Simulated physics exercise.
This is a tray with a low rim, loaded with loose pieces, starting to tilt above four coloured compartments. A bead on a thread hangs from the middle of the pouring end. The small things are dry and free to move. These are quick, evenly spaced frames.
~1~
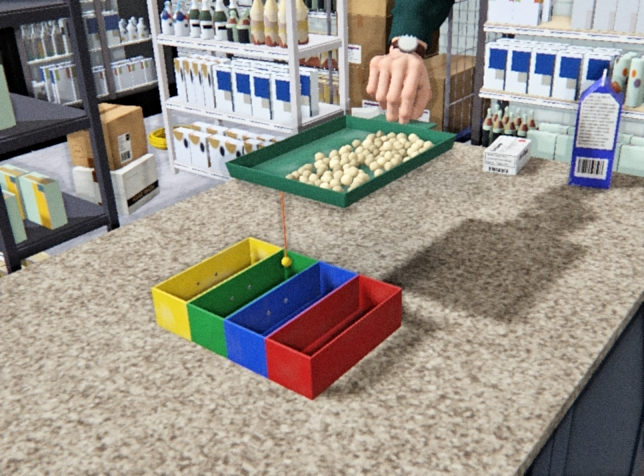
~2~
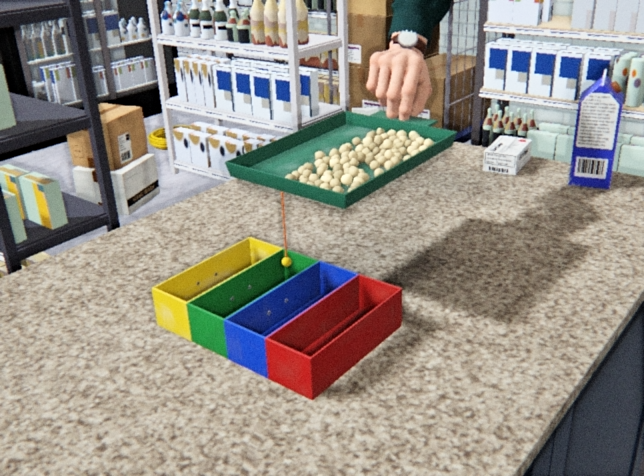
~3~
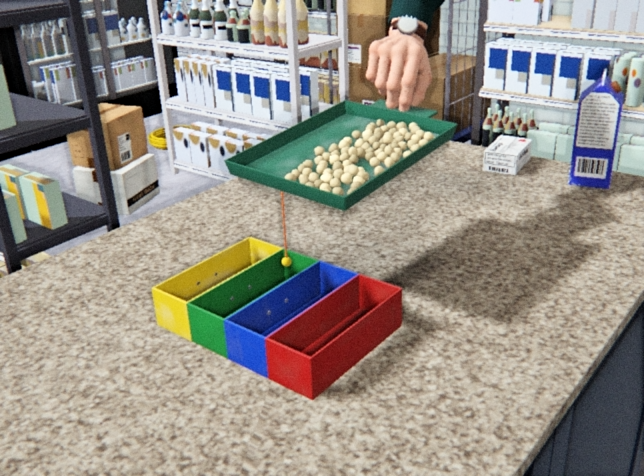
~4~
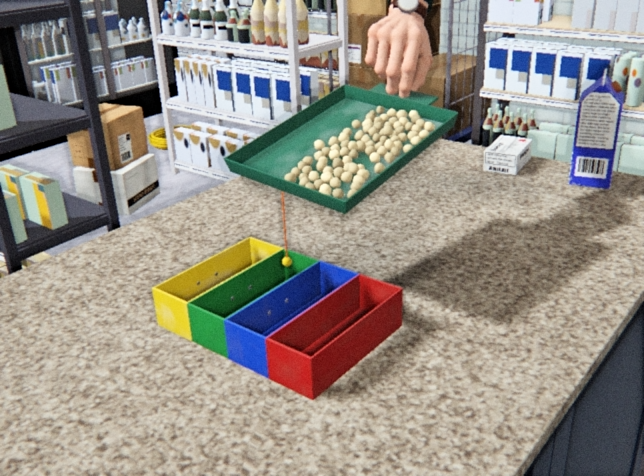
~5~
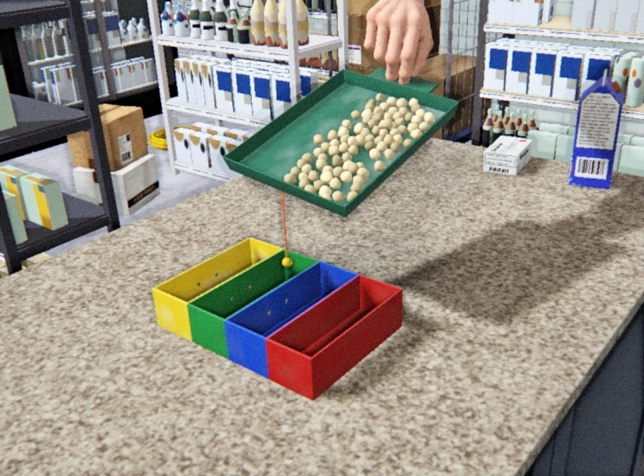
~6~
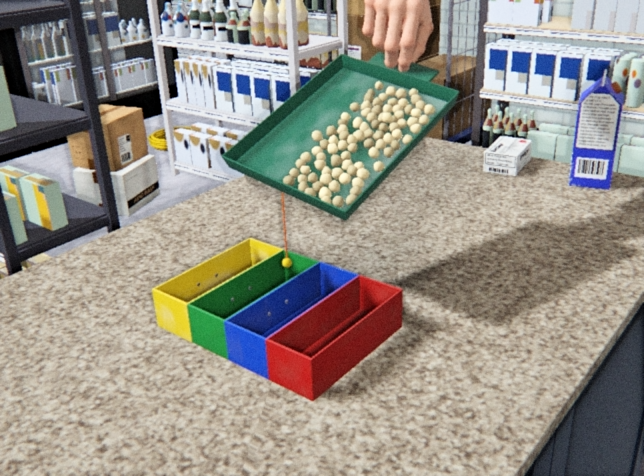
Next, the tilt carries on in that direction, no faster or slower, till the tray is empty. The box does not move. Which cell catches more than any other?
It favours the red compartment.
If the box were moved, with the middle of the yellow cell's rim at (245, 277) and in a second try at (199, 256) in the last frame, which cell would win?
The first try: The cell in blue. The second: That red cell.
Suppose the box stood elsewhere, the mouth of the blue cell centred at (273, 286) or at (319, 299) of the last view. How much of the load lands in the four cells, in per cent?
First some 60, then 90 per cent.
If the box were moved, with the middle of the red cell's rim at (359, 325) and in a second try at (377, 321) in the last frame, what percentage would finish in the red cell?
First some 20, then 20 per cent.
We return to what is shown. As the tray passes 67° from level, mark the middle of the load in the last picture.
Close to (346, 157).
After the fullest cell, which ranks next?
Next in line is blue.
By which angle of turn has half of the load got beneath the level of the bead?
Near 115 degrees.
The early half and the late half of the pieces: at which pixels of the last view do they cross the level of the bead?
First near (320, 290), later near (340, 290).
Soon after the last picture, tray tipped steeply; nearly all on the tray; a stray few in the red cell; a stray few falling or outside the box.
A little later, tray tipped past a quarter turn; nearly all on the tray; a stray few in the red cell; a stray few in the blue cell; a stray few falling or outside the box.
Later still, tray tipped past a quarter turn; about half in the red cell; about a third in the blue cell; a stray few in the green cell; a small part falling or outside the box.
At rest, tray tipped past a quarter turn; about half in the red cell; about a third in the blue cell; a stray few in the green cell; none in the yellow cell; a small part outside the box.
